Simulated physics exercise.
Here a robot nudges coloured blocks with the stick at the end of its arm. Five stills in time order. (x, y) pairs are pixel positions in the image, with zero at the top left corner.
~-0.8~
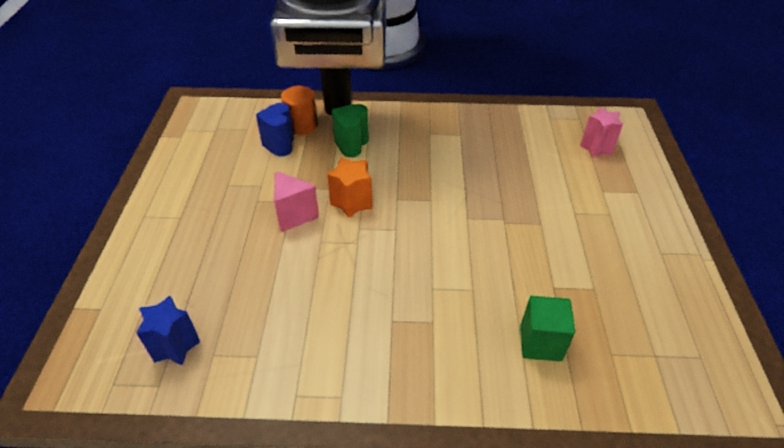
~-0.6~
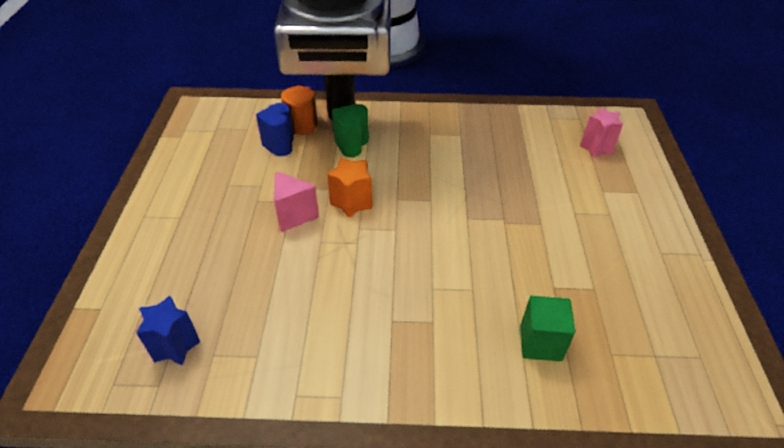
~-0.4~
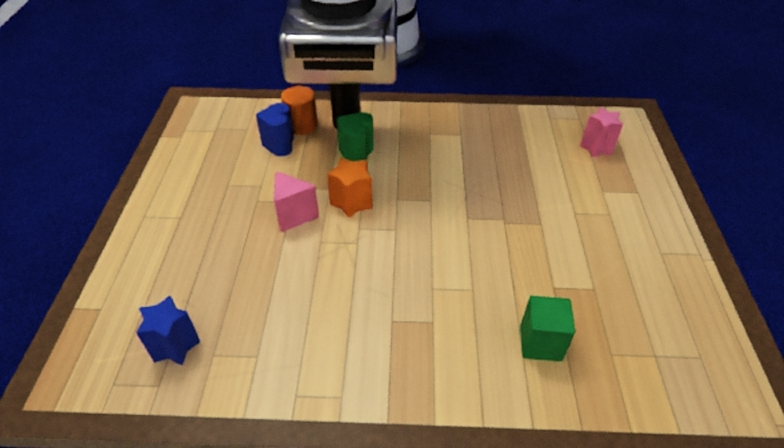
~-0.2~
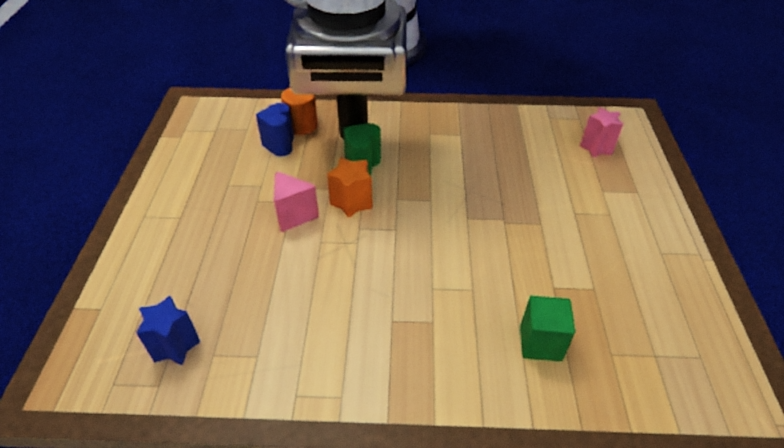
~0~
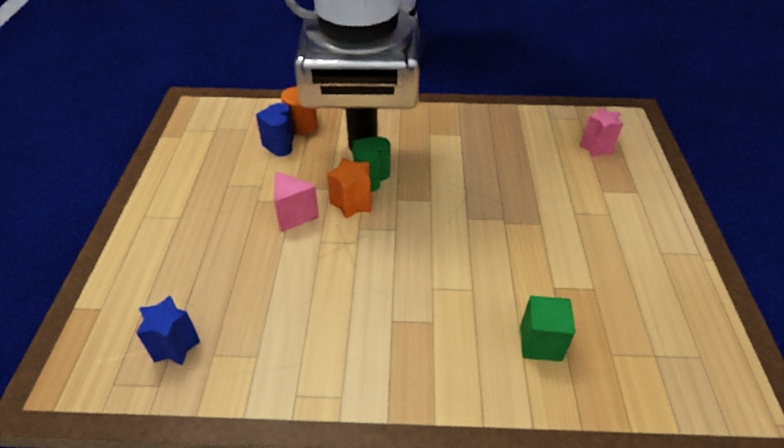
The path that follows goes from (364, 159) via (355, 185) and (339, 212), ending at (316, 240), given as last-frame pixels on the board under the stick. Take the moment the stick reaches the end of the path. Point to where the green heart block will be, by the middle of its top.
At pixel (379, 173).
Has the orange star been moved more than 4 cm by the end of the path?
Answer: Yes.
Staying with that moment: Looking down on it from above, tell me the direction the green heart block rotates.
It goes round opposite to clock hands.
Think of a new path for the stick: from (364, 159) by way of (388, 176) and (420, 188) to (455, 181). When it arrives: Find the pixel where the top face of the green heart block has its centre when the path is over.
If I read the scene right, the answer is (396, 175).
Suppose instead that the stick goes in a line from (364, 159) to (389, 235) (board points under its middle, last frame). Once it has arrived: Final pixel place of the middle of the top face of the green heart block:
Its top centre is at about (415, 224).
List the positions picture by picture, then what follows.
In the first frame, lower end of the stick at (338, 108), tops of blocks, pink triangular block at (289, 185), orange star at (350, 171), green heart block at (350, 114).
In the second frame, stick at (342, 115), blocks as before.
In the third frame, stick at (347, 123), green heart block at (355, 122).
In the fourth frame, stick at (354, 134), green heart block at (361, 133).
In the fifth frame, stick at (363, 146), pink triangular block at (289, 185), orange star at (351, 172), green heart block at (370, 147).
On the path given first. One third of the way, stick at (354, 172); orange star at (351, 183), turned 35° clockwise; green heart block at (379, 167), turned 25° anticlockwise.
Two thirds of the way, stick at (338, 199); orange star at (347, 203), turned 35° clockwise; green heart block at (379, 173), turned 50° anticlockwise.
At the end, stick at (314, 227); pink triangular block at (279, 191), turned 45° clockwise; orange star at (345, 218); green heart block at (379, 173), turned 50° anticlockwise.
